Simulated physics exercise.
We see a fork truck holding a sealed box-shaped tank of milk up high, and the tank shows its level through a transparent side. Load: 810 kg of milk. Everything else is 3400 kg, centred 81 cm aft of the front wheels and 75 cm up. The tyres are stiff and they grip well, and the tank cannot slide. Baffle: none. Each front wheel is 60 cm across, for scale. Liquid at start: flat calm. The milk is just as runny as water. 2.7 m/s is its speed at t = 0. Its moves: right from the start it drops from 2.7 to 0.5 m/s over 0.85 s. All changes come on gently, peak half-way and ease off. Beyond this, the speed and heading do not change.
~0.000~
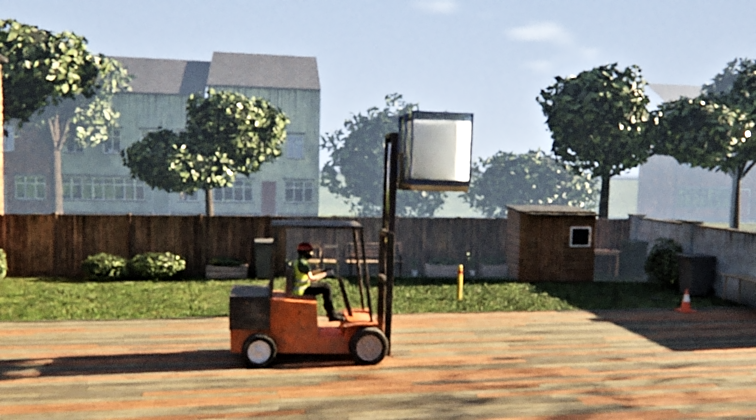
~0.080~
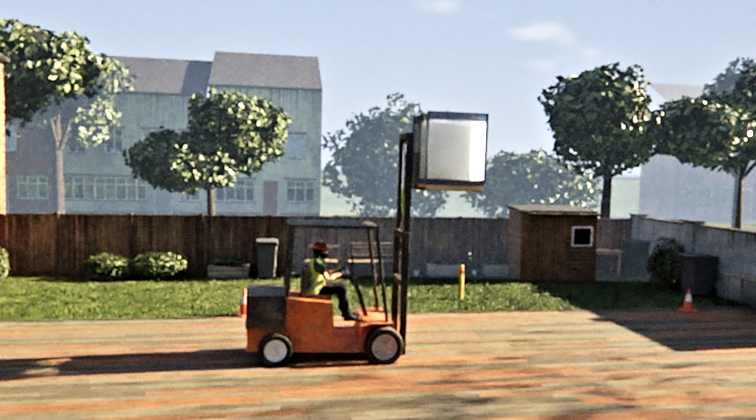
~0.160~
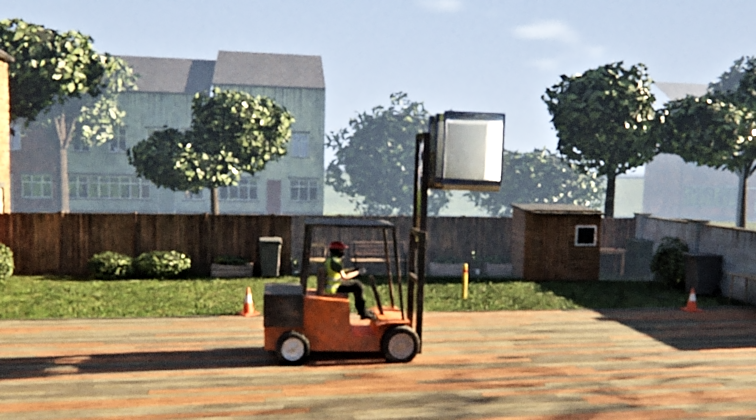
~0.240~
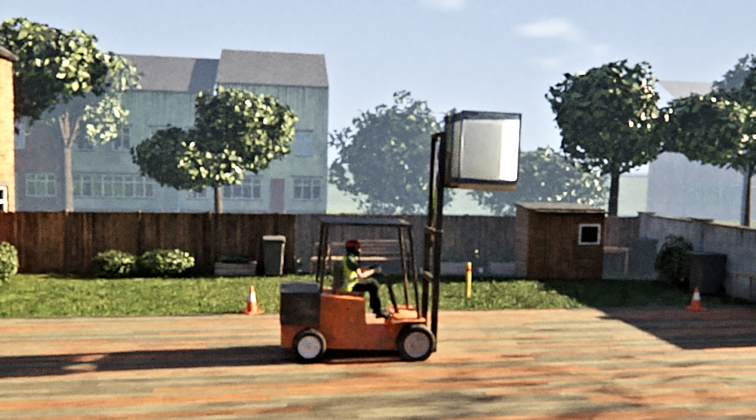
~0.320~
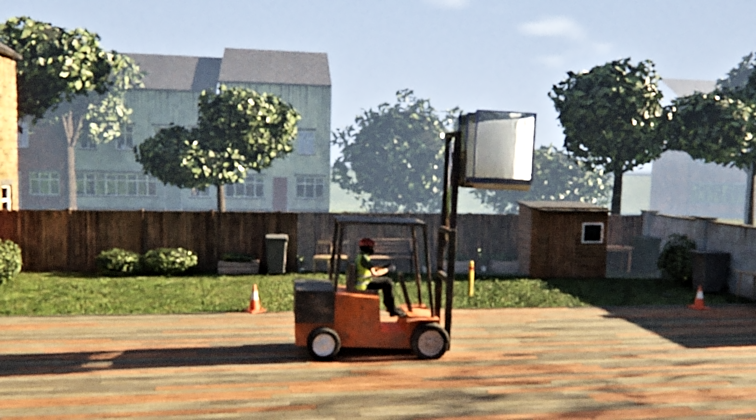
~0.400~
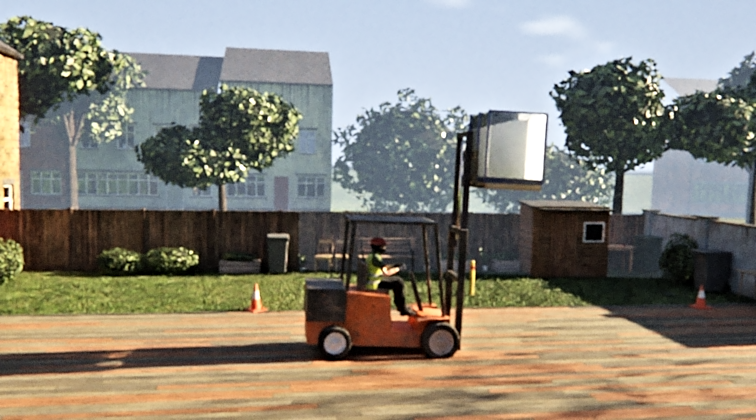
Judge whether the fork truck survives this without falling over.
It ends up upright after a short lift.
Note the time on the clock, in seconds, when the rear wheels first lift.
About 0.45 s.
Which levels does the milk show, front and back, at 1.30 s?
Close to 96 cm at the front end and 78 cm at the back end.
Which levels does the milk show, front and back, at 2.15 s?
About 96 cm in front, about 76 cm behind.
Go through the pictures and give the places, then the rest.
The first frame shows level at the front (463, 123); level at the back (422, 122); no lean yet; the front is on the right; a wheel hub at (370, 349).
The second frame shows level at the front (478, 123); level at the back (438, 122); no lean yet.
The third frame shows level at the front (495, 123); level at the back (455, 122); no lean yet.
The fourth frame shows level at the front (511, 122); level at the back (471, 122); no lean yet.
The fifth frame shows level at the front (526, 121); level at the back (486, 123); no lean yet.
The sixth frame shows level at the front (538, 118); level at the back (498, 126); the machine is 1° nose down; a wheel hub at (442, 343).
By 0.45 s the lean is 1° nose down, the rear 2 cm in the air; the liquid stands 97 cm on the front, 77 cm on the back.
By 0.95 s the lean is 5° nose down, the rear 13 cm in the air; the liquid stands 97 cm on the front, 79 cm on the back.
By 1.30 s the lean is 2° nose down, the rear 7 cm in the air; the liquid stands 96 cm on the front, 79 cm on the back.
By 2.15 s the lean is 2° nose down, the rear 3 cm in the air; the liquid stands 97 cm on the front, 76 cm on the back.
By 3.84 s all wheels are down again; the highest lift was 13 cm and the largest lean 5°.
